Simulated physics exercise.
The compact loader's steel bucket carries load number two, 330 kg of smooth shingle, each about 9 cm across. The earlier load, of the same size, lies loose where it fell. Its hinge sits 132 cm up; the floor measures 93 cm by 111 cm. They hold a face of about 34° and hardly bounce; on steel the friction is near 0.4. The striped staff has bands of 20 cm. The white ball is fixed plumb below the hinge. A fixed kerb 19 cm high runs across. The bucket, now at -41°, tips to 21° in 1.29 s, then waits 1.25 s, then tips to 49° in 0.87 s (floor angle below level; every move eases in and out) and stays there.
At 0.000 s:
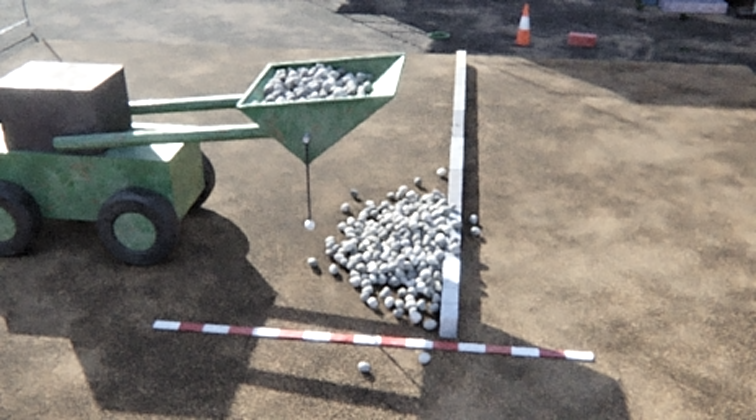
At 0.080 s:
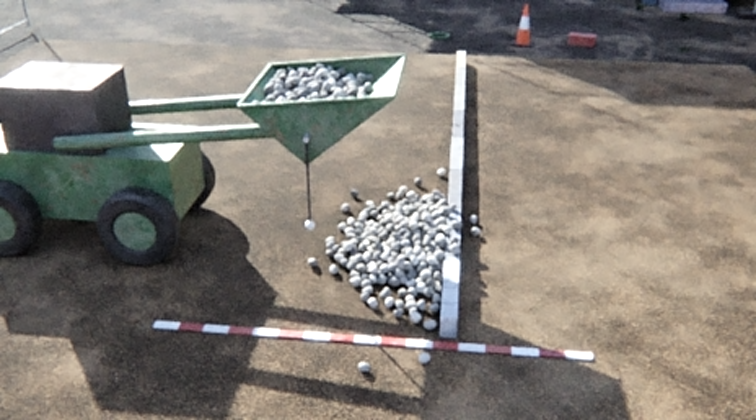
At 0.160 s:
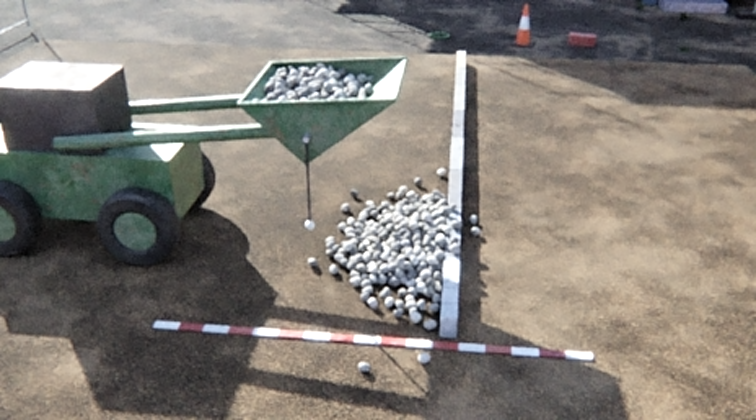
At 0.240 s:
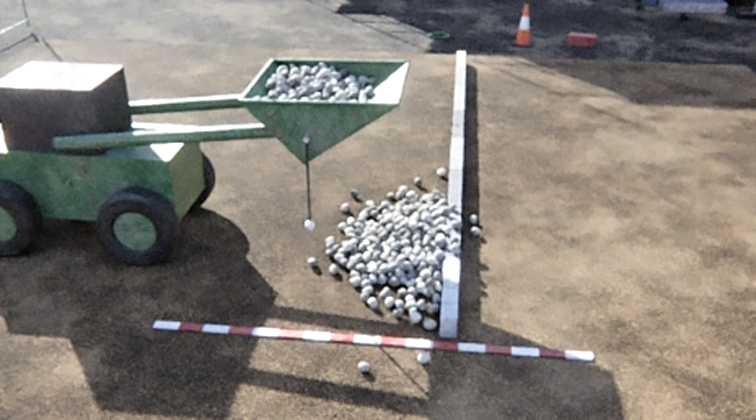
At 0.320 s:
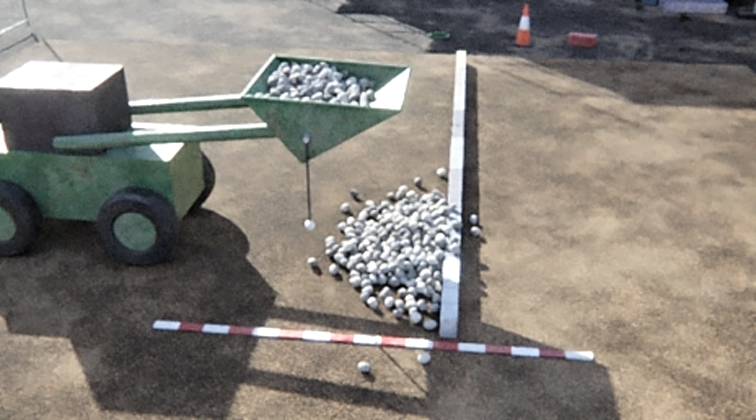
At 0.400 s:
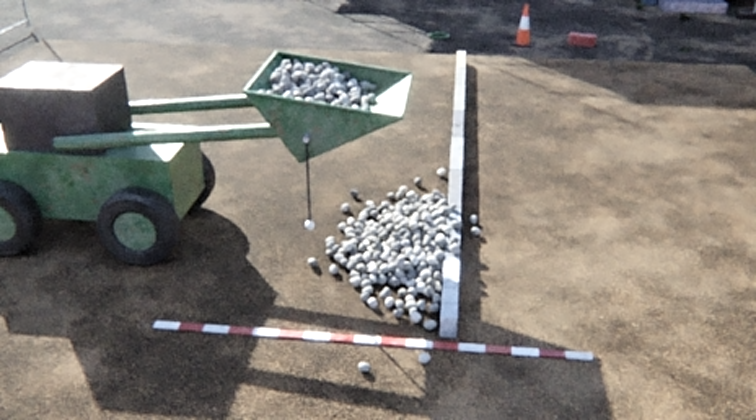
A green loader with dark wheels and a brown block on its back stands at left on brown, sunlit ground, seen from above, its raised bucket full of grey stones. Below the bucket, a pale heap lies against a long white kerb, behind a red-and-white staff, with an orange cone beyond. The bucket slowly tilts, its right lip lowering slightly, while loader, heap and camera stay still.
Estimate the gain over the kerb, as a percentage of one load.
Some 50 per cent is added.
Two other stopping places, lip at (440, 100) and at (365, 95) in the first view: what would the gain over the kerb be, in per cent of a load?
About 100 and 10 per cent.
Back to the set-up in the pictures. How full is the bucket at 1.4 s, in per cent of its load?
It holds some 90 per cent.
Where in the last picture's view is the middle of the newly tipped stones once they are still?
Near (455, 242).
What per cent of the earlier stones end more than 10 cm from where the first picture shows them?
Roughly 5 per cent of them.
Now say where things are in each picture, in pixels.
The first frame shows lip at (394, 96), floor tilted -41°, highest stones at (307, 77). The earlier load is highest near (442, 226), 24 cm above ground level, 99 % on this side of the kerb, 1 % over the kerb.
The second frame shows lip at (395, 97), floor tilted -40°, highest stones at (308, 77); the stones move at 0.1 m/s on average.
The third frame shows lip at (396, 100), floor tilted -38°, highest stones at (303, 77); the stones move at 0.1 m/s on average.
In the fourth frame, the bucket is at -35°, its lip at (398, 105); the top of the load is at (302, 77); the stones move at 0.1 m/s on average.
In the fifth frame, the bucket is at -31°, its lip at (400, 111); the top of the load is at (287, 76); the stones move at 0.2 m/s on average.
In the sixth frame, the bucket is at -27°, its lip at (402, 118); the top of the load is at (288, 72); the stones move at 0.2 m/s on average.
After 1.0 s the floor is at 11°; in per cent of one load, 100 in the bucket, 99 on this side of the kerb, 1 over the kerb; the foremost stones are at (458, 226).
After 1.4 s the floor is at 21°; in per cent of one load, 91 in the bucket, 108 on this side of the kerb, 1 over the kerb; the foremost stones are at (458, 226).
After 3.9 s the floor is at 49°; in per cent of one load, 0 in the bucket, 150 on this side of the kerb, 50 over the kerb; the foremost stones are at (607, 260).
After 6.6 s the floor is at 49°; in per cent of one load, 0 in the bucket, 150 on this side of the kerb, 50 over the kerb; the foremost stones are at (607, 260). Net gain over the kerb, 50.
